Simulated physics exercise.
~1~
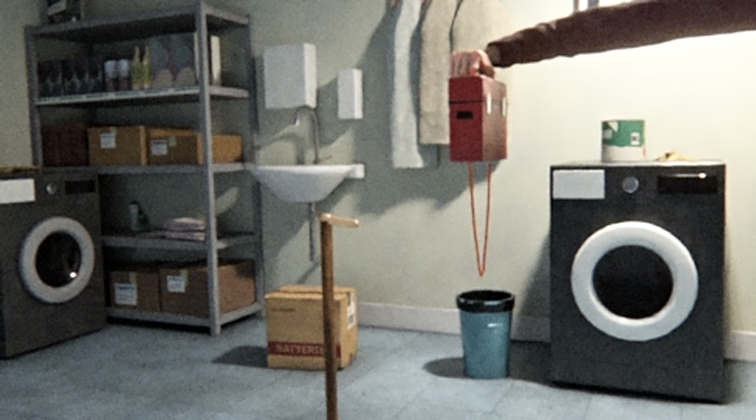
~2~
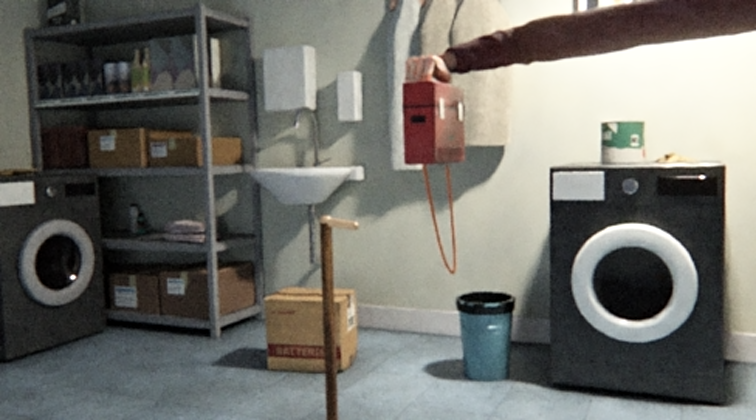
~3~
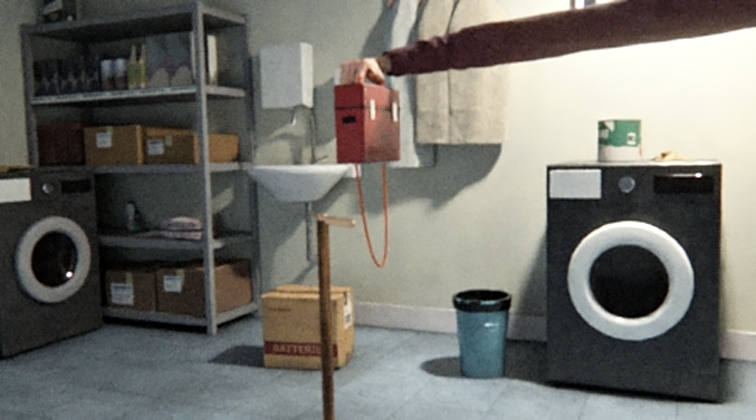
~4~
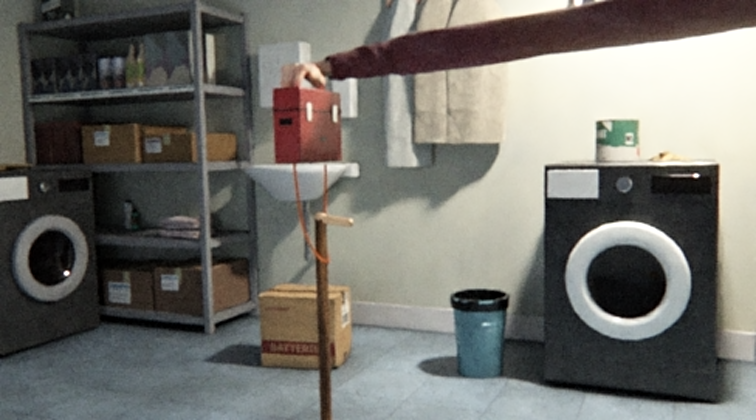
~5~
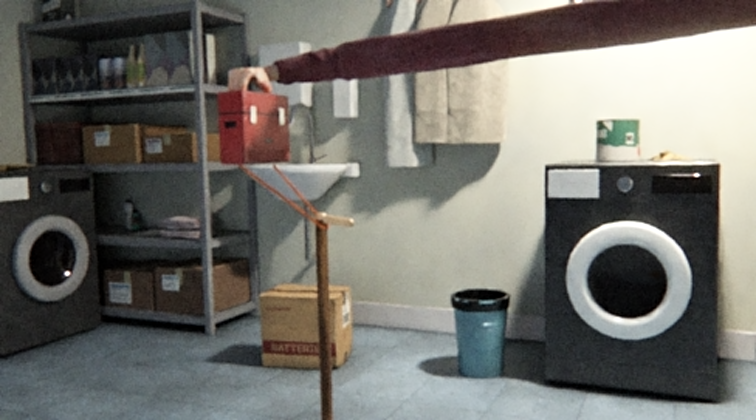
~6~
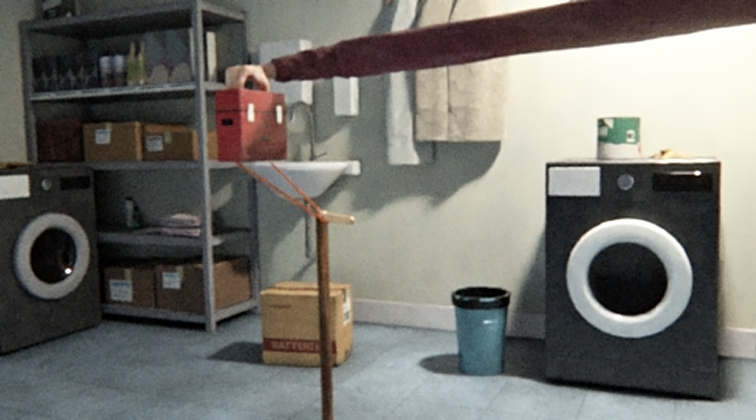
A red case held by a hand moves left until its loop catches the post.
